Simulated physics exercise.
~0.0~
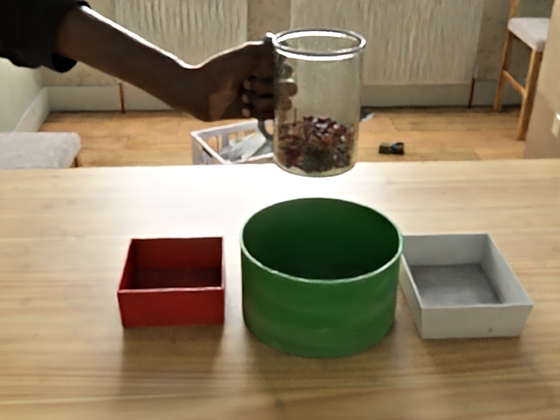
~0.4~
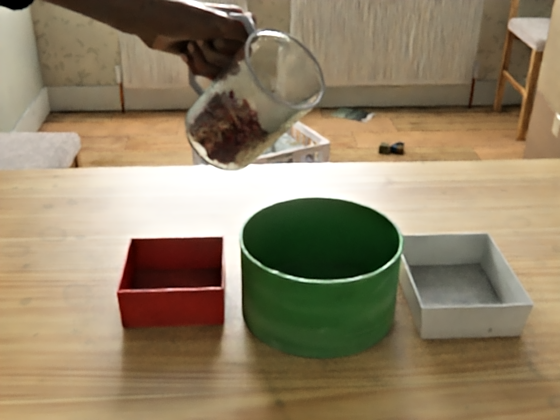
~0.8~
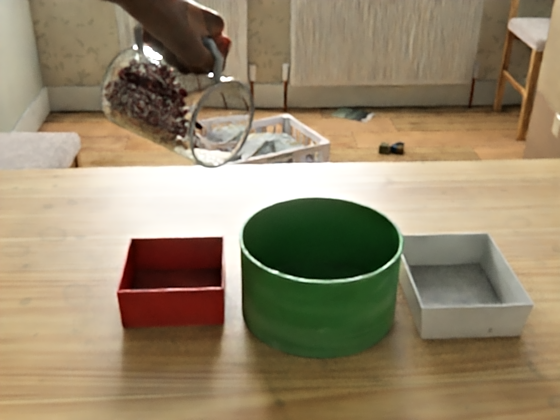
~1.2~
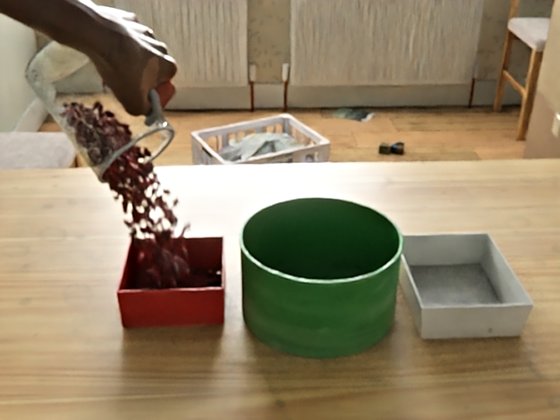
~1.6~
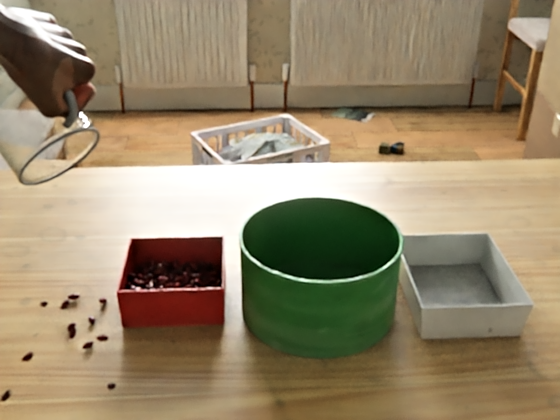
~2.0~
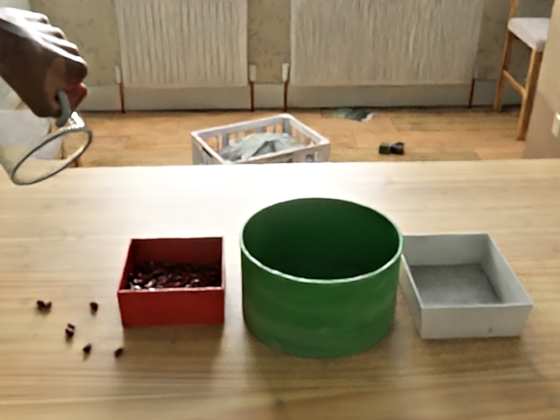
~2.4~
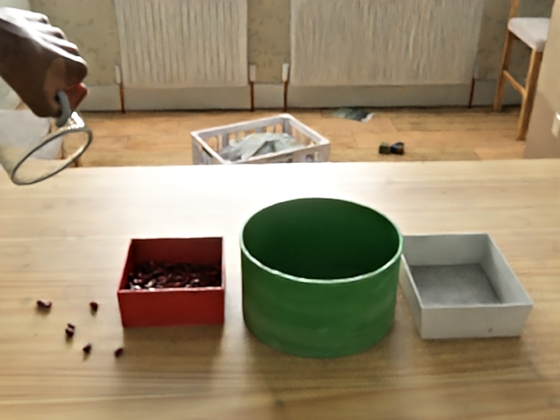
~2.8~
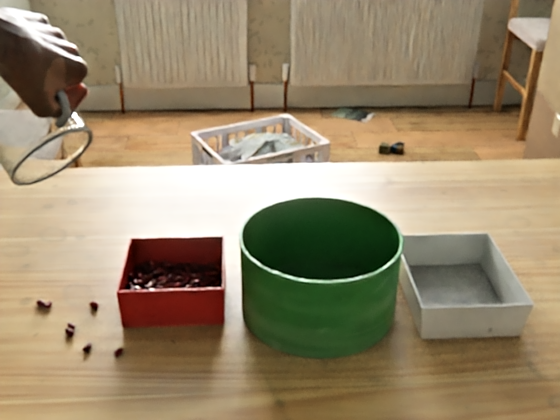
In a room with a pale wooden table, seen from the front and slightly above, a red square tin sits at left, a round green pot in the middle and a white square tin at right. A hand holds a clear glass jug of dark red kidney beans above the pot. The hand carries the jug leftward, tipping it further as it goes. Beans pour in a stream into the red tin. The emptied jug stops at the far left, with most beans lying in the red tin, a few scattered on the table beside it, and the other containers empty.
